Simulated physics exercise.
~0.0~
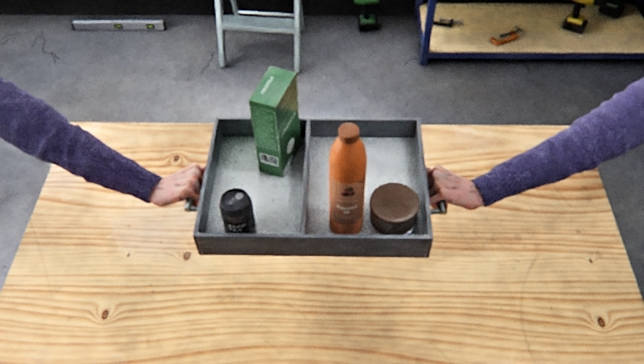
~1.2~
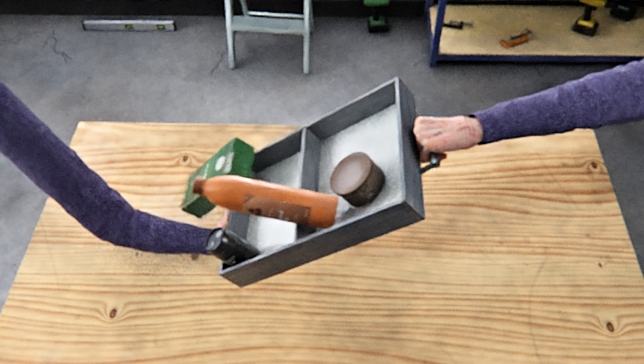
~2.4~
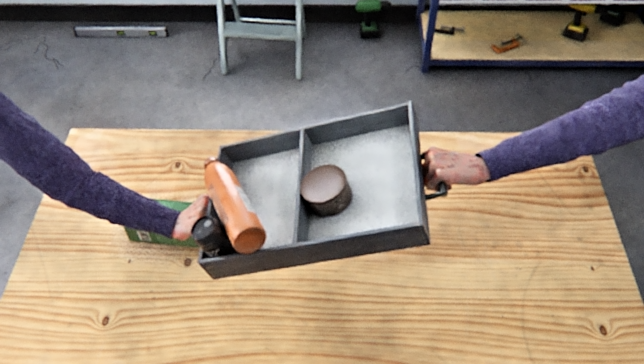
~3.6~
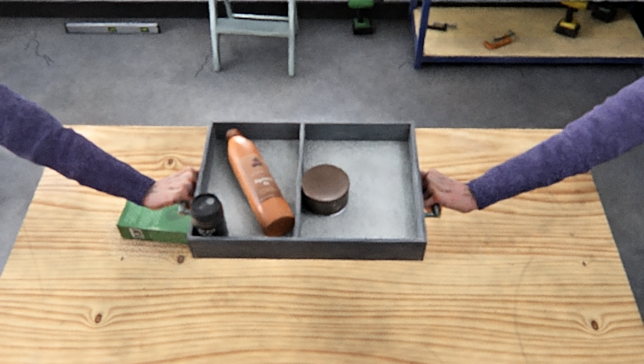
A gray divided tray holding a black can, green packet, orange bottle and brown tub was tipped steeply down to the left by two hands, spilling the packet onto the wooden table, then leveled with the bottle toppled but still inside.
